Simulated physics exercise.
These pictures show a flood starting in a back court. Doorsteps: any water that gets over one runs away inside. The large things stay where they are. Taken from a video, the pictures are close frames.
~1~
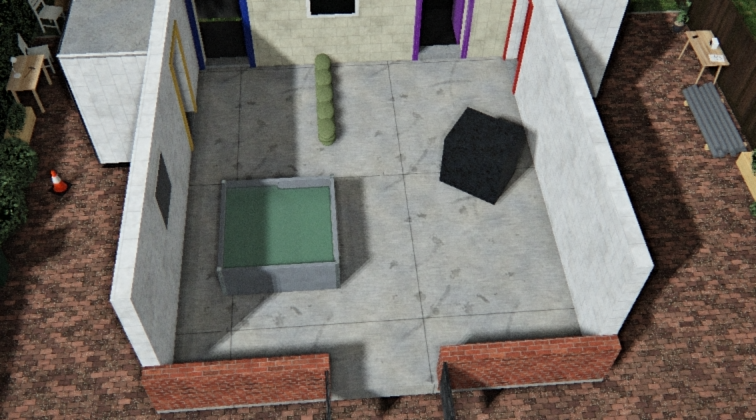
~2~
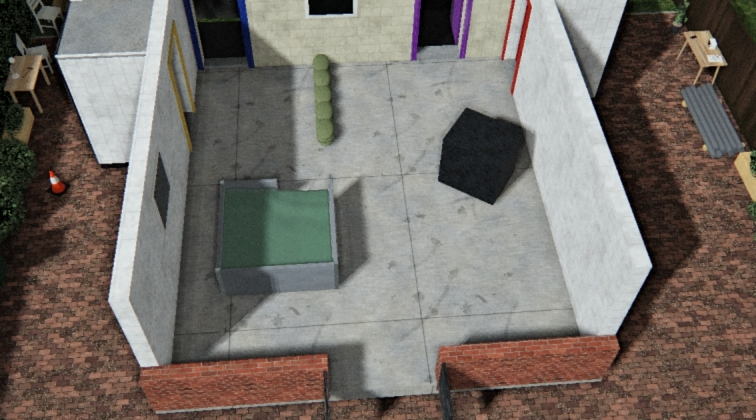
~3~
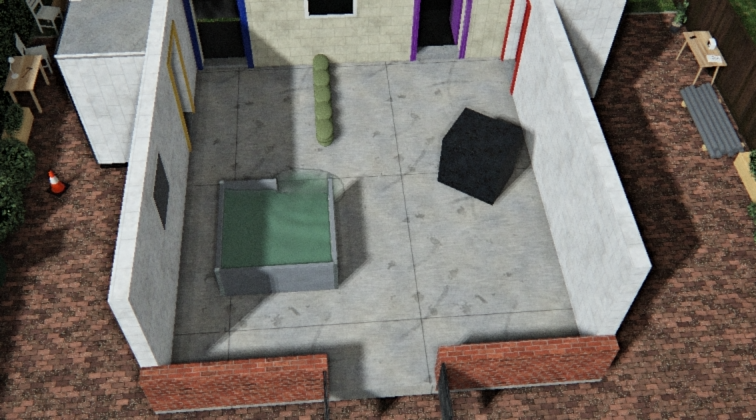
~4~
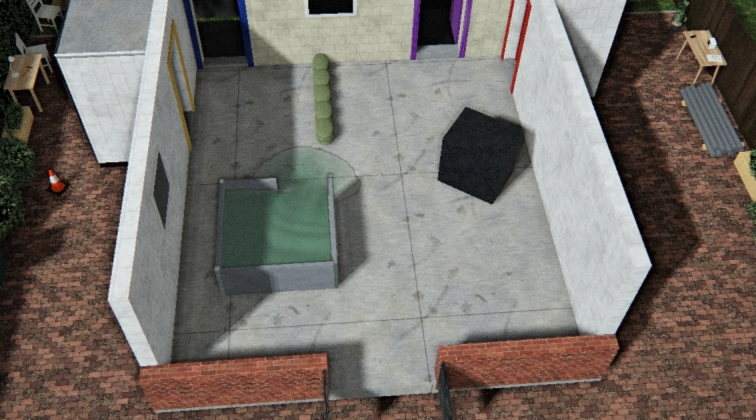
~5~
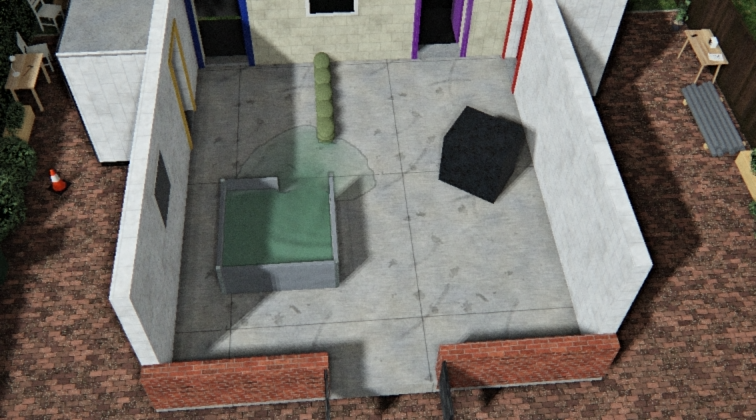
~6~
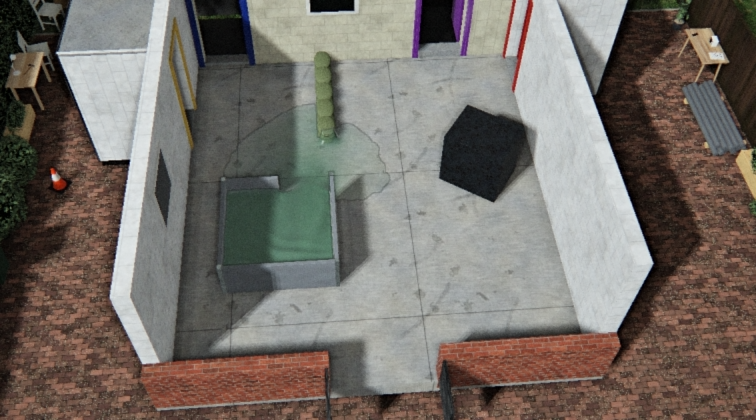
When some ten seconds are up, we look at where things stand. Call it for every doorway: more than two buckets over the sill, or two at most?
My call: The yellow door more than two; the purple door two at most; the red door more than two; the blue door more than two.
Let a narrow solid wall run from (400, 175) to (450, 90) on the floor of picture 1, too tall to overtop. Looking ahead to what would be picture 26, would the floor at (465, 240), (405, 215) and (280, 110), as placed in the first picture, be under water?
Taking the points in order, they are high and dry, high and dry and inundated.
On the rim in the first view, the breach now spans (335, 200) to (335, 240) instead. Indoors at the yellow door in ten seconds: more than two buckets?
My guess is that the yellow door doesn't reach the threshold.
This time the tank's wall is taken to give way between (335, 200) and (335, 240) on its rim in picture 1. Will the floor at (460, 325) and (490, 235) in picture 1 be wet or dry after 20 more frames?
Order as given: Inundated, then inundated.
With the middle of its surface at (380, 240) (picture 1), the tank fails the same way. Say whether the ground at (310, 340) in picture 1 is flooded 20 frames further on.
That spot is not reached.
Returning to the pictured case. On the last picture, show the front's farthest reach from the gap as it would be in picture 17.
Look around (463, 60).
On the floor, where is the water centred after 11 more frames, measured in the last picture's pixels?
It is near (300, 184).
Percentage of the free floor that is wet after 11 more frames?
I'd put it at roughly 40 per cent.
A moment on, water covers 25 % of the floor; the yellow door not reached, the purple door not reached, the red door not reached, the blue door not reached.
Next, water covers 40 % of the floor; the yellow door wet at the sill, nothing in, the purple door wet at the sill, nothing in, the red door not reached, the blue door under two buckets in.
Then, water covers 40 % of the floor; the yellow door under two buckets in, the purple door wet at the sill, nothing in, the red door under two buckets in, the blue door over two buckets in.
Later, water covers 50 % of the floor; the yellow door under two buckets in, the purple door wet at the sill, nothing in, the red door over two buckets in, the blue door far over two buckets in.
In the end, water covers 65 % of the floor; the yellow door over two buckets in, the purple door wet at the sill, nothing in, the red door over two buckets in, the blue door far over two buckets in.
